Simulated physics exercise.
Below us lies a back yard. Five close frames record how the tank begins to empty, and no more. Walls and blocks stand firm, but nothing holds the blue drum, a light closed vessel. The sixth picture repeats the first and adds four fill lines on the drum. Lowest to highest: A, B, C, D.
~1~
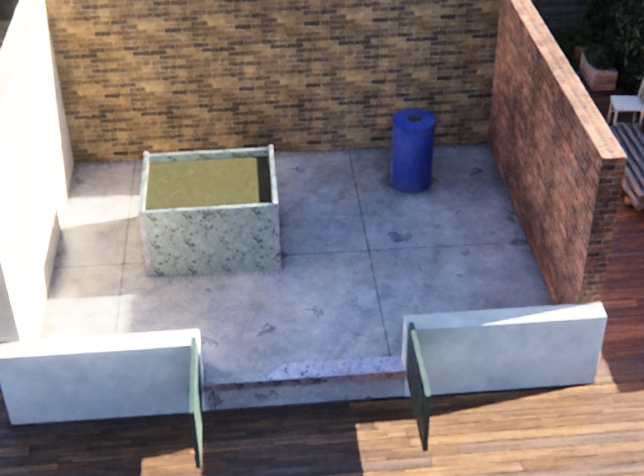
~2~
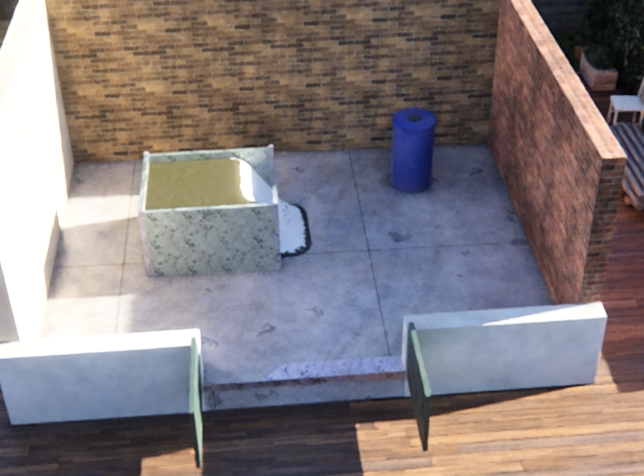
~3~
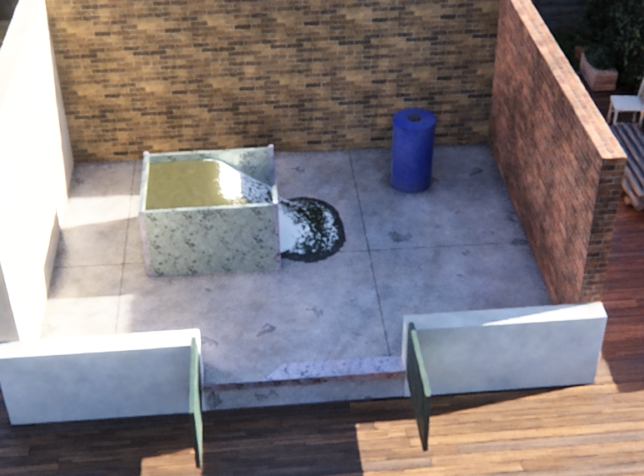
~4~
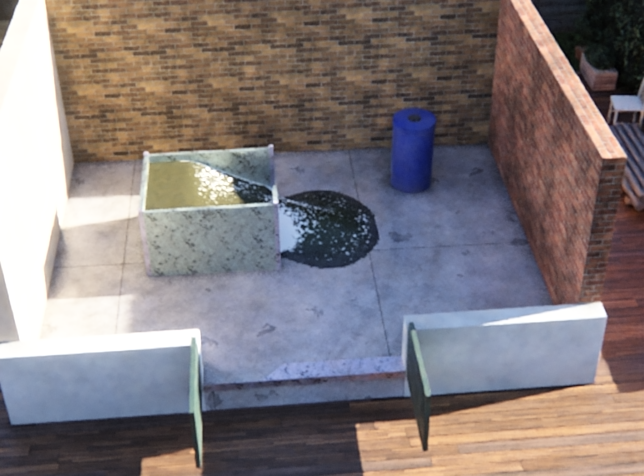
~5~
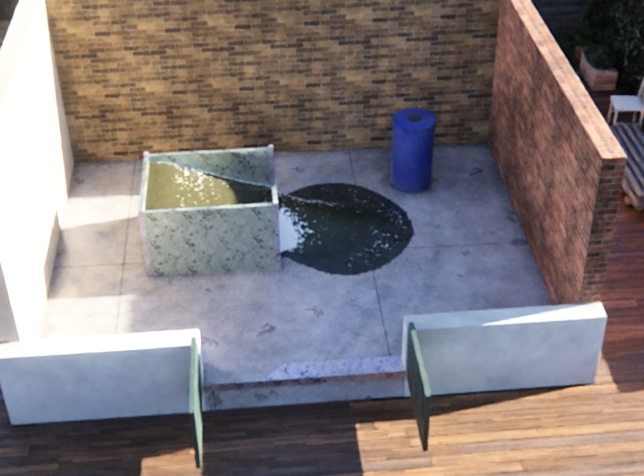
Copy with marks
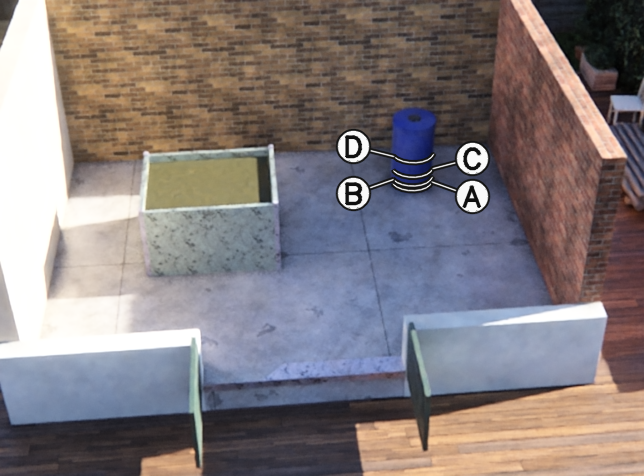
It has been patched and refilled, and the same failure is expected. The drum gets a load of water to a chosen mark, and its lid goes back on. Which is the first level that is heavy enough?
Choose D.
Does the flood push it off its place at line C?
Yes, it does.
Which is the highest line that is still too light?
That would be C.
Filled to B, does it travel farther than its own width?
Yes, clearly.
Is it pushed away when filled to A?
Yes, that goes wrong.
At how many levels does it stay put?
One of them.
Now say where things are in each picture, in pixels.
The first frame shows lid of the blue drum at (414, 119); tank full, its middle at (209, 184); open gate at (302, 326).
In the second frame, 2 % of the ground under water, its edge towards the drum at (293, 206).
In the third frame, 4 % of the ground under water, its edge towards the drum at (323, 205).
In the fourth frame, 7 % of the ground under water, its edge towards the drum at (358, 207).
The fifth frame shows lid of the blue drum at (414, 119); 11 % of the ground under water, its edge towards the drum at (376, 197).
In white, A at (414, 190); B at (414, 185); C at (415, 177); D at (416, 162); from the bottom up A, B, C, D.
For line A, it is pushed about twice its own width away.
For line B, it is pushed about twice its own width away.
For line C, it is pushed about its own width away.
For line D, it does not move.
